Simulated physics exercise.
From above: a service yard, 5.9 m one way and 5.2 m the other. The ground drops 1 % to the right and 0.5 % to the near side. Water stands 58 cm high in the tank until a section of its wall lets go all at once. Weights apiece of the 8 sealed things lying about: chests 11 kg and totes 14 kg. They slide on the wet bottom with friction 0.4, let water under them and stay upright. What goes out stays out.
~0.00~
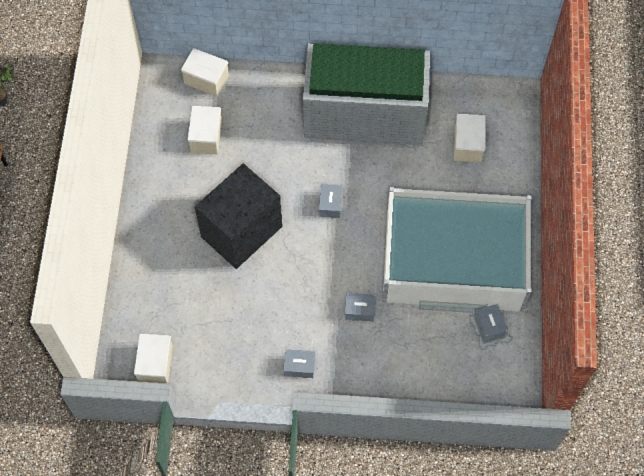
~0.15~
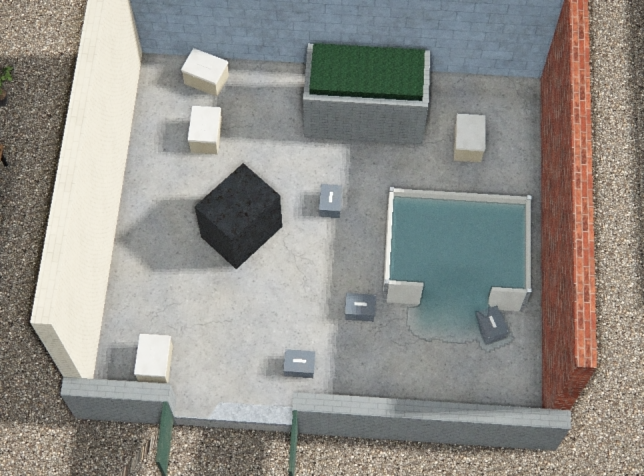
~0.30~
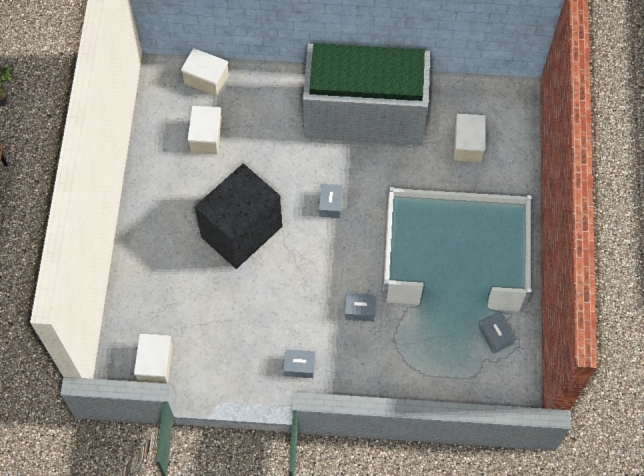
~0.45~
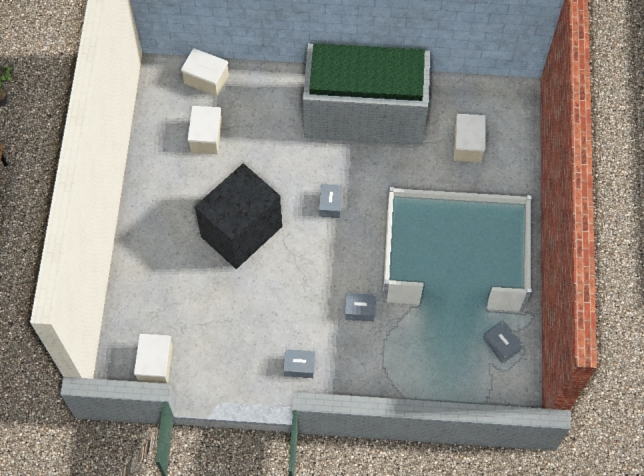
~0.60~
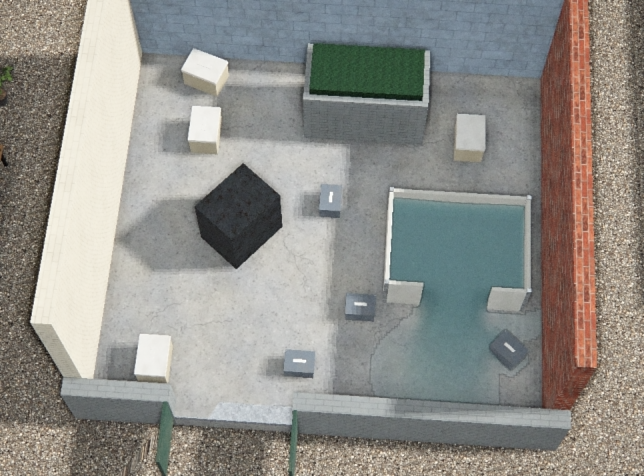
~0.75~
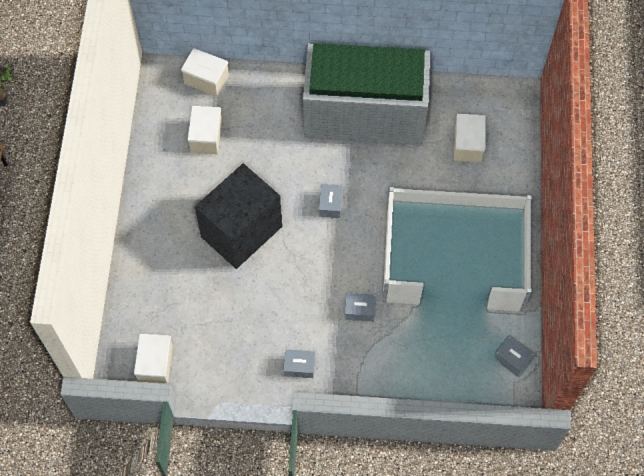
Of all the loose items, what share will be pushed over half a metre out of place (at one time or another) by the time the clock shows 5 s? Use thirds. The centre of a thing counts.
That comes to between one and two thirds.
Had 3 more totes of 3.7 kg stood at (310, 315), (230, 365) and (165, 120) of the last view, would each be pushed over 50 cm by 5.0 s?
In turn: More, past it, under.
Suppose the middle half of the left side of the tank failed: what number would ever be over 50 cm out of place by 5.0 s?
In that case 3 of them.
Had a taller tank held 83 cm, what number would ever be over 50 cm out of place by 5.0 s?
In that case 3 of them.
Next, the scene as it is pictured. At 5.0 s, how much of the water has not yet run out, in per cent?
Some 96 per cent remains.
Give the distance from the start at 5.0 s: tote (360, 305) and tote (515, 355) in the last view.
In turn: 0 cm, 80 cm.
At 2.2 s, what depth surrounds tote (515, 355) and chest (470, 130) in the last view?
Roughly 11 and 0 cm.
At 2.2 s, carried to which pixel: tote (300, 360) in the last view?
Near (275, 342).
After 1.1 s 1 of 8 are over 50 cm from their spots; 0 afloat.
After 2.2 s 0 of 8 are over 50 cm from their spots; 0 afloat.
After 3.5 s 3 of 8 are over 50 cm from their spots; 2 afloat.
After 5.0 s 3 of 8 are over 50 cm from their spots, and 3 have been at some point; 2 afloat.
